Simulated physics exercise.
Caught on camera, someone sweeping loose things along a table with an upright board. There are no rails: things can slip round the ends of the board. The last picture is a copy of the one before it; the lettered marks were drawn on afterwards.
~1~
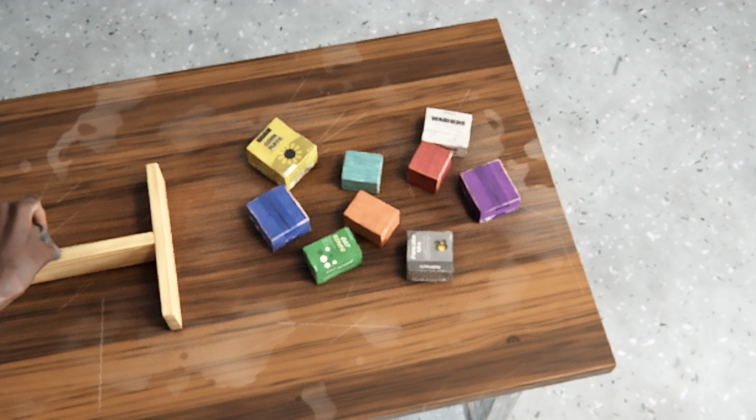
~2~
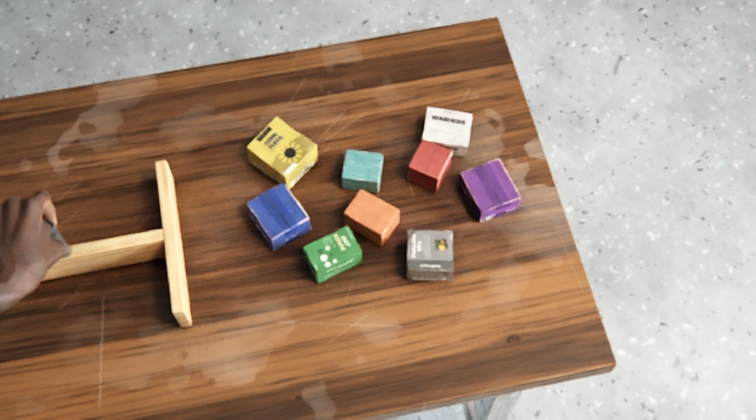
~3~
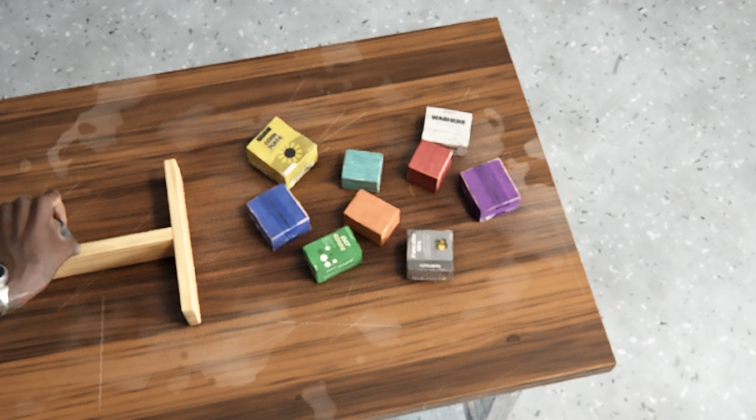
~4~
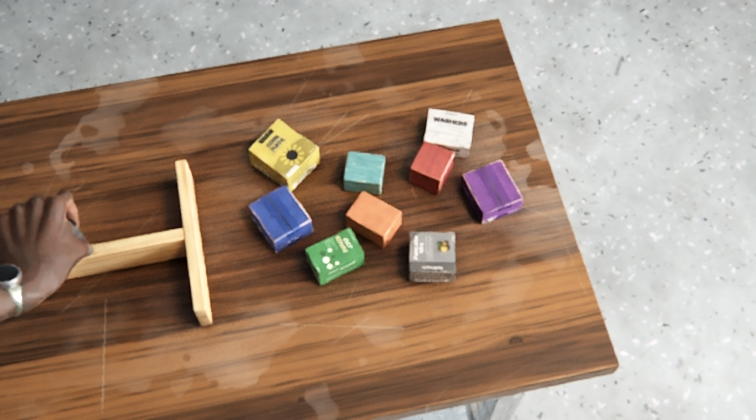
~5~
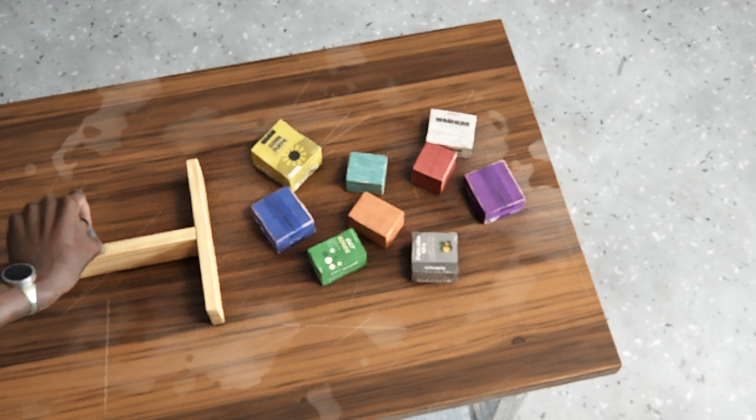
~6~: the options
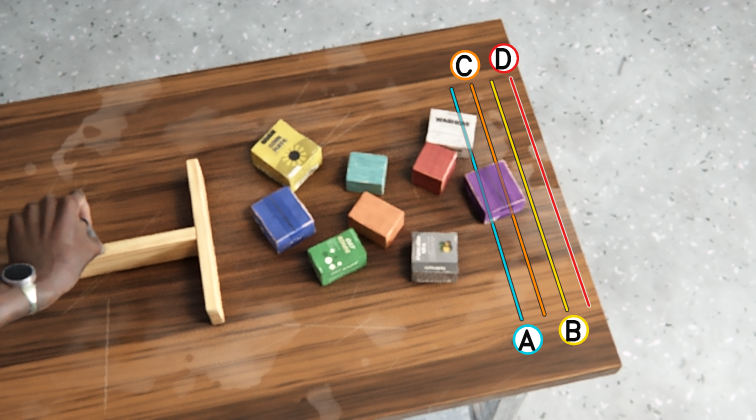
A dark wooden table with worn patches stands on a speckled grey floor, seen from above at an angle. On it sit a yellow box, a blue box and a green box, with teal, orange and red blocks, and white, purple and grey boxes farther right. At left, a hand slides a pale T-shaped wooden board slowly rightward, a watch coming into view, while the boxes and blocks stay untouched.
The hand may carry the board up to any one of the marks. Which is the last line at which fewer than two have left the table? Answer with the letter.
Line A.
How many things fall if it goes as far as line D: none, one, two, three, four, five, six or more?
In all, six or more.
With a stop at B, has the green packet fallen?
No.
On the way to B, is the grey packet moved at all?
Yes.
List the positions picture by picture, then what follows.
The first frame shows blue box (278, 218); orange block (371, 219); yellow box (282, 155).
The second frame shows board (169, 233); purple box (489, 191).
The third frame shows board (178, 232); white box (447, 132).
The fourth frame shows board (190, 232); red block (432, 168).
The fifth frame shows board (201, 231); blue box (283, 220); orange block (376, 220); yellow box (286, 157).
On the marked copy, A at (484, 196); B at (527, 188); C at (506, 192); D at (547, 184).
Following A. Soon after the start, board (304, 212); yellow box (321, 147); green packet (348, 258).
Later, board (406, 193); purple box (510, 190); grey packet (496, 244).
In the end, board (483, 178); purple box over the edge; grey packet (573, 229); one fallen.
As for the rest, B drops four; C drops four; D drops seven.
